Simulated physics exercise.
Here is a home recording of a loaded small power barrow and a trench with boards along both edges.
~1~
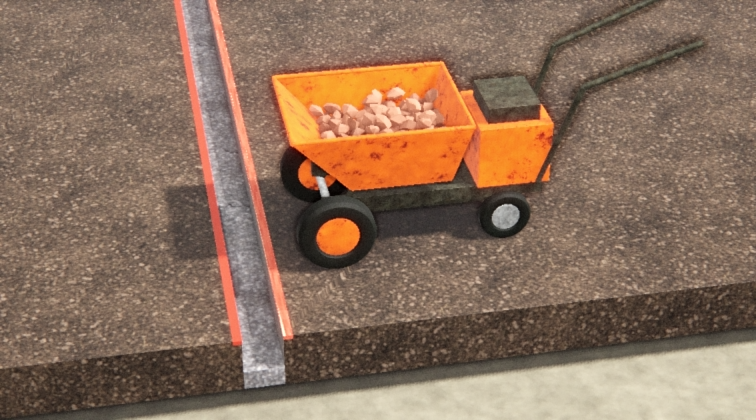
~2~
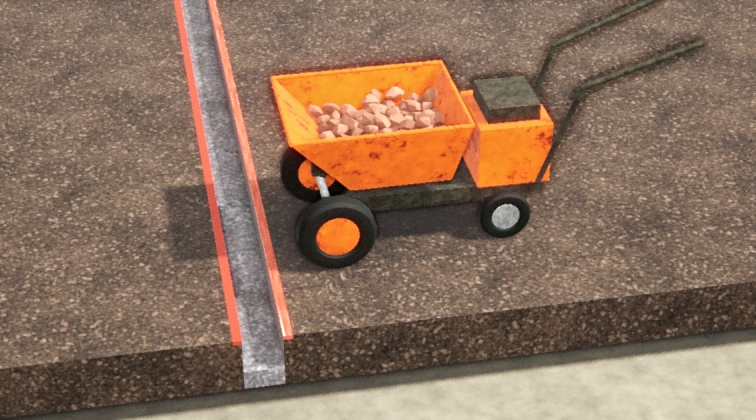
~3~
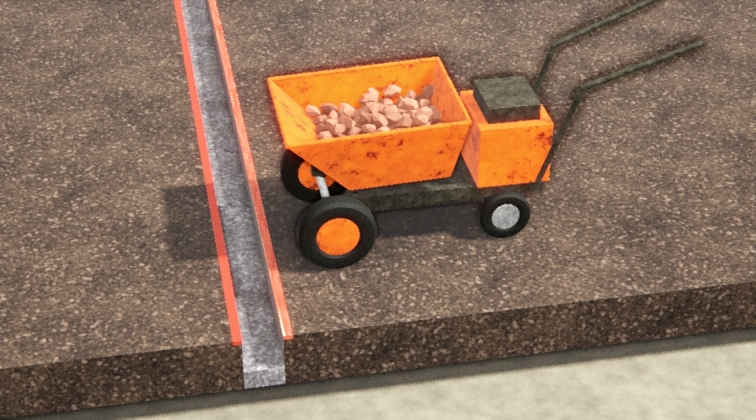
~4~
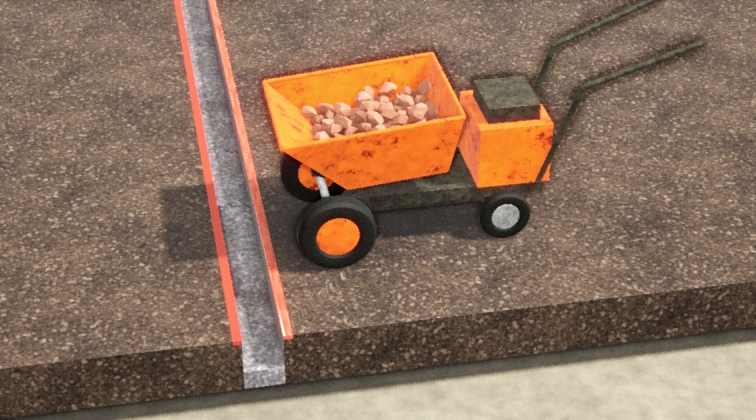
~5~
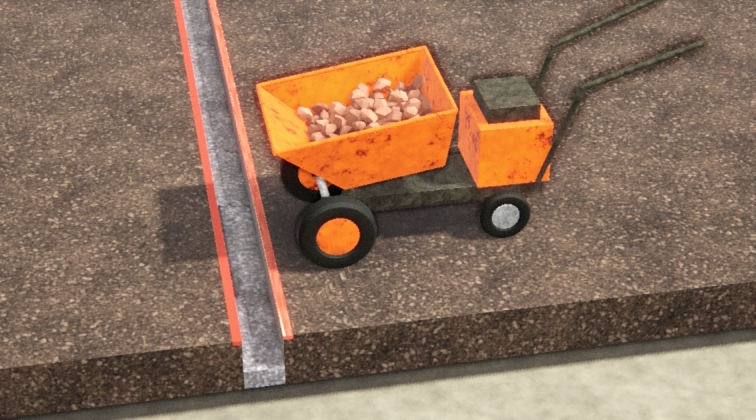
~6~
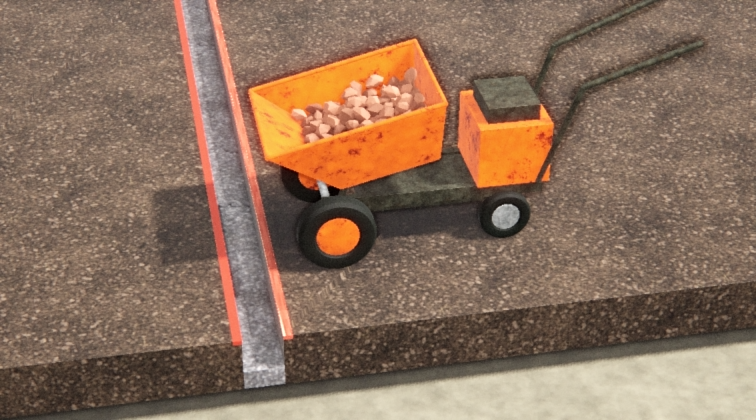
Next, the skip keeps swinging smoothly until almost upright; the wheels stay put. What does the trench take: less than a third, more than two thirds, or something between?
Beneath one third.
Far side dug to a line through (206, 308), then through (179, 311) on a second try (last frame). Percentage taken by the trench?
30 %, 70 %.
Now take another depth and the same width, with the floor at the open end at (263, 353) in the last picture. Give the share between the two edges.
Estimate: Approx. 0 in a hundred.
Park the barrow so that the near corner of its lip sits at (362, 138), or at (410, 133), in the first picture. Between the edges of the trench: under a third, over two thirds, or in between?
For the first case, above two thirds; for the second case, the middle third.
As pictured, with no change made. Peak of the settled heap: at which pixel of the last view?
Around (183, 225).
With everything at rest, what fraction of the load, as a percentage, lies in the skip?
Around 5 in a hundred.
Soon, skip tipped steeply; all in the skip.
A while on, skip tipped right over; most in the skip; a small part beyond it; a stray few falling.
Towards the end, skip tipped right over; a small part in the skip; most beyond it.
Finally, skip tipped right over; a small part in the skip; a stray few in or heaped over the trench; nearly all beyond it.
